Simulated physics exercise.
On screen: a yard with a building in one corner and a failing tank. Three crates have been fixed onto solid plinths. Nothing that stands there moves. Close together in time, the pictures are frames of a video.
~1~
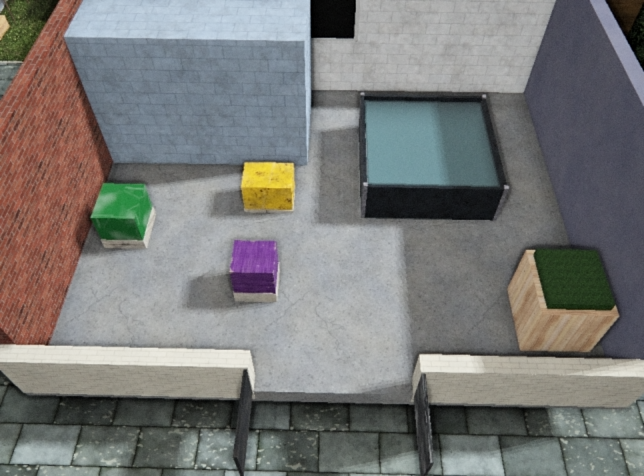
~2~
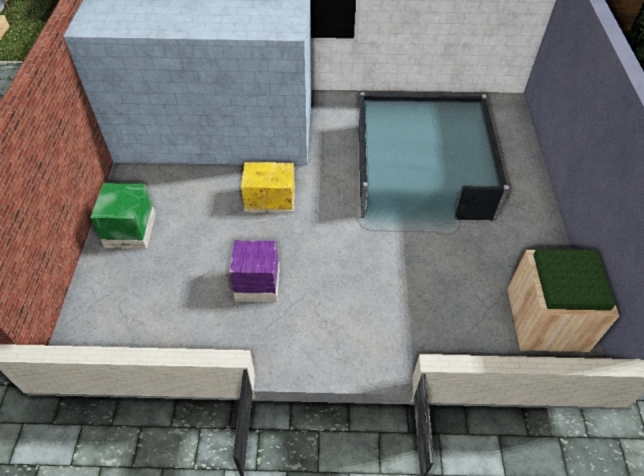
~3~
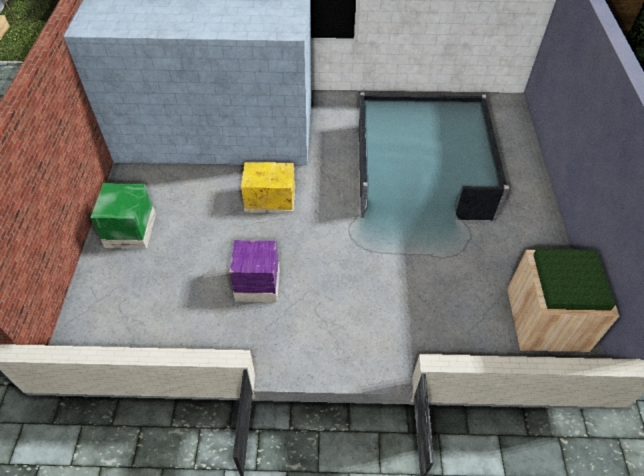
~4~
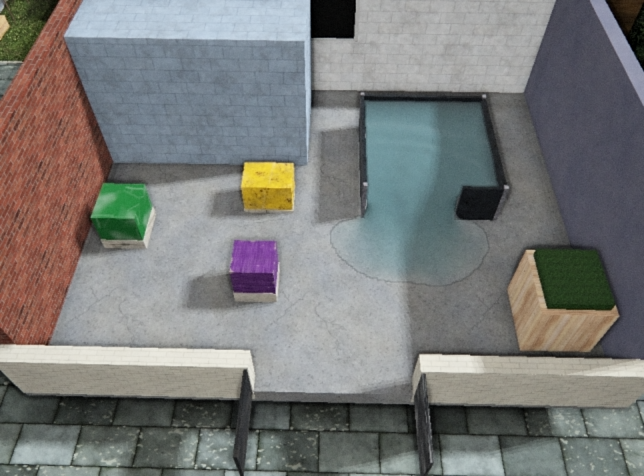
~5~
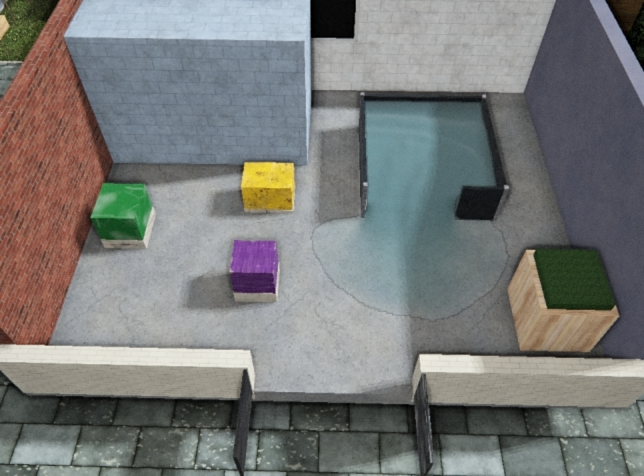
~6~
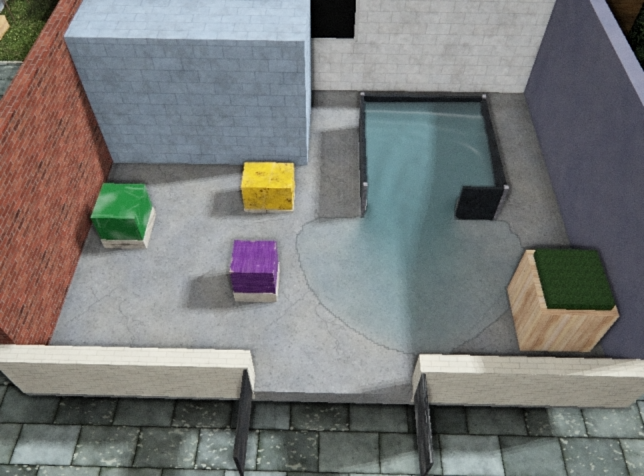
In a walled yard, water pours from a tank's open front and spreads across the paving.
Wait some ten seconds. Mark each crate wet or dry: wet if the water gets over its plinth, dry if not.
Yellow crate dry, purple crate dry, green crate dry.
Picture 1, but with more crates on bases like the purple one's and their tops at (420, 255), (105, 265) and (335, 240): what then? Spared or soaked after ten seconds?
Going through them in order, the first is overtopped, the second is not reached and the third is overtopped.
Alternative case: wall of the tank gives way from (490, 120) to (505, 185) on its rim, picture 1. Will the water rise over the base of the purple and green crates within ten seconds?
Result: Purple crate not reached, green crate not reached.
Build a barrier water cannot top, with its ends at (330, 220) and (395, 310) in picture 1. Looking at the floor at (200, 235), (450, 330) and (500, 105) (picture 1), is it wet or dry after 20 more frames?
As listed: Not flooded, covered, free of water.
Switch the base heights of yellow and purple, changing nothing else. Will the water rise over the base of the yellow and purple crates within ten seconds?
In short: Yellow is not reached; purple is reached.
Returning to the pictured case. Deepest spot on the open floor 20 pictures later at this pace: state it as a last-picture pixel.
About at (540, 381).
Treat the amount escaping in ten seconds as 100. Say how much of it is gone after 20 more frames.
Some 50 per cent.
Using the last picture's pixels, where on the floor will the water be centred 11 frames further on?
Roughly (416, 229).
A moment on, water covers 30 % of the floor; the yellow crate not reached, the purple crate water round its plinth, the green crate not reached.
Next, water covers 35 % of the floor; the yellow crate not reached, the purple crate water round its plinth, the green crate not reached.
Then, water covers 45 % of the floor; the yellow crate not reached, the purple crate water round its plinth, the green crate water round its plinth.
Later, water covers 65 % of the floor; the yellow crate not reached, the purple crate water round its plinth, the green crate water round its plinth.
In the end, water covers 85 % of the floor; the yellow crate stayed above the water, the purple crate stayed above the water, the green crate stayed above the water.
